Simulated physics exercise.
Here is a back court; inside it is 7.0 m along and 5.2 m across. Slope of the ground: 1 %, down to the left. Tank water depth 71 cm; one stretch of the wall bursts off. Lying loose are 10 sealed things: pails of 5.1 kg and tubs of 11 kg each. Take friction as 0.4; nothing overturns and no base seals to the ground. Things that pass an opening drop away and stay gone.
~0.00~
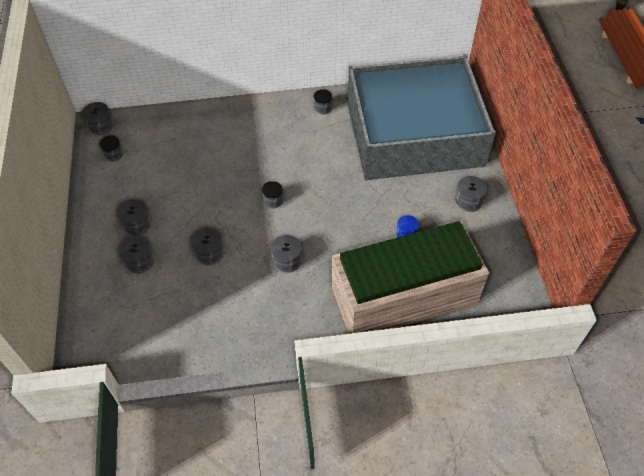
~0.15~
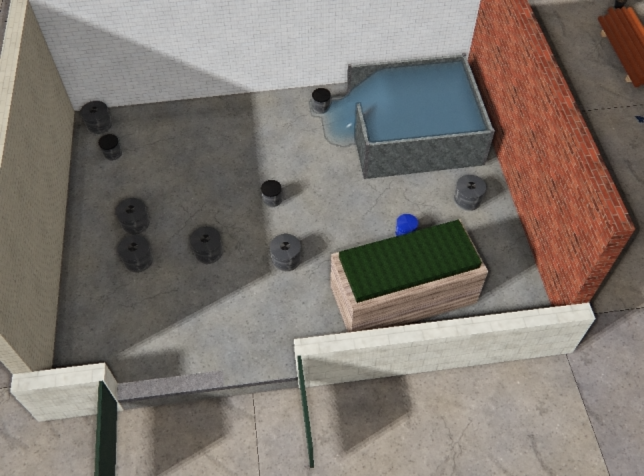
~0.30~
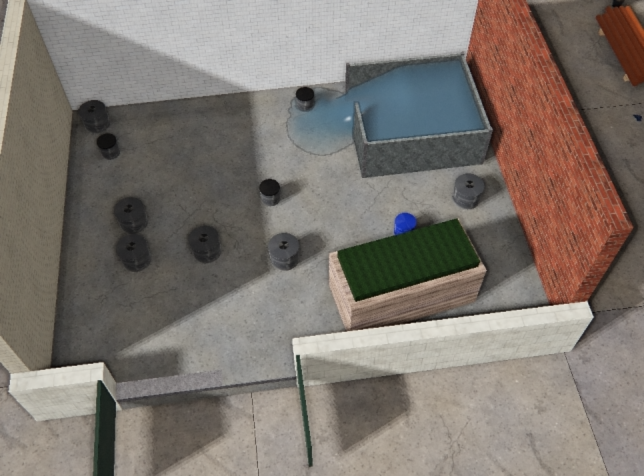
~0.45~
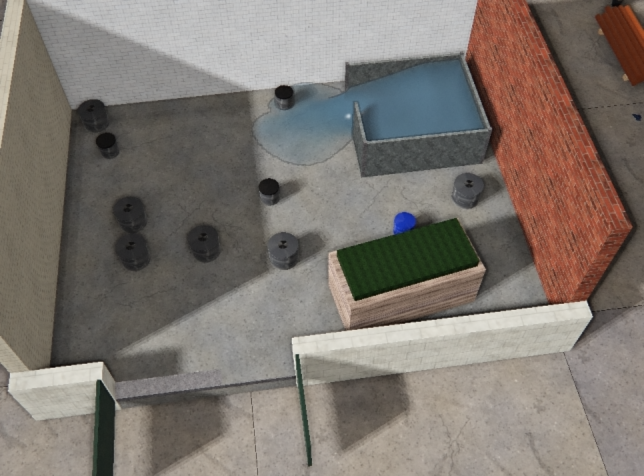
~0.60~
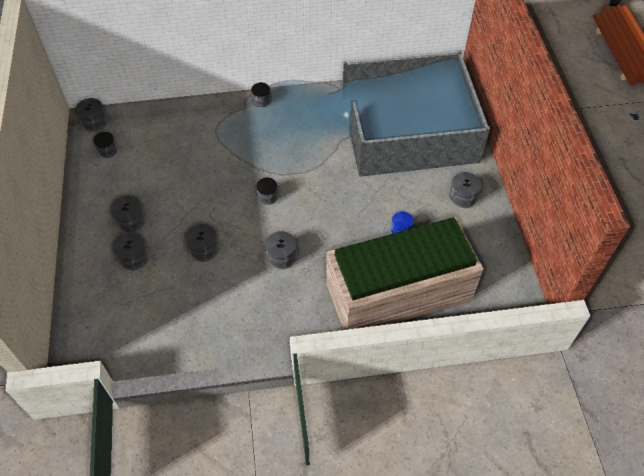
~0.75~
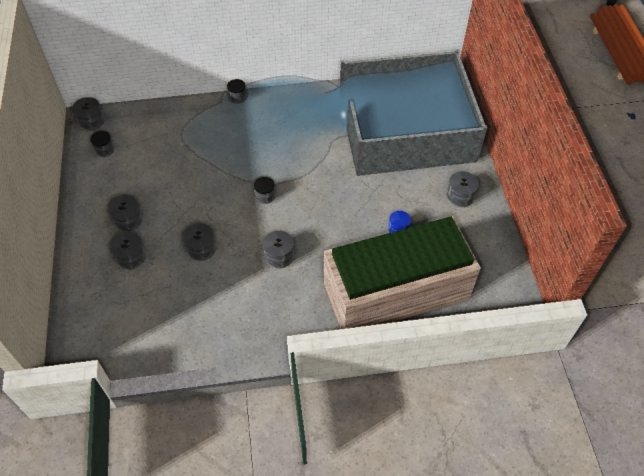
The clip shows a walled court with dark tubs and pails scattered about as one side of a raised water tank opens; water spreads leftward across the floor, and one small dark pail slides left along the back wall.
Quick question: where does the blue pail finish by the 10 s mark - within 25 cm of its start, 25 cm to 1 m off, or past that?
Within 25 cm.
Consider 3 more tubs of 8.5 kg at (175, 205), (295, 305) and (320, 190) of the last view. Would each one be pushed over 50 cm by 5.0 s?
First beyond, then within, then within.
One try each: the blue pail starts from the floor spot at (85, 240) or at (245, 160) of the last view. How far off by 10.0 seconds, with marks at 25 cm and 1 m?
Run one, it gets swept far; run two, it gets swept far.
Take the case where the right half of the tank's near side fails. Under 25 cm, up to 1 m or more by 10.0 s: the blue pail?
Afterwards the blue pail is carried a long way.
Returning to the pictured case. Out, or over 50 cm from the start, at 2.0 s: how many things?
Tally at that time: 2.
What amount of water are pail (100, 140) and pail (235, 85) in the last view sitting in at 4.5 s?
About 6 and 19 cm.
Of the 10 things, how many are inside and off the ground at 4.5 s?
Total: 4.
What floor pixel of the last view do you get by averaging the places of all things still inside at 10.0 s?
Around (288, 232).
After 2.0 s the blue pail is near (400, 219), 0.0 m from its start, aground; 0 of 10 are out; 3 afloat.
After 4.5 s the blue pail is near (400, 219), 0.0 m from its start, aground; 0 of 10 are out; 4 afloat.
After 7.0 s the blue pail is near (400, 219), 0.0 m from its start, aground; 2 of 10 are out; 2 afloat.
After 10.0 s the blue pail is near (400, 219), 0.0 m from its start, aground; 3 of 10 are out; 2 afloat.
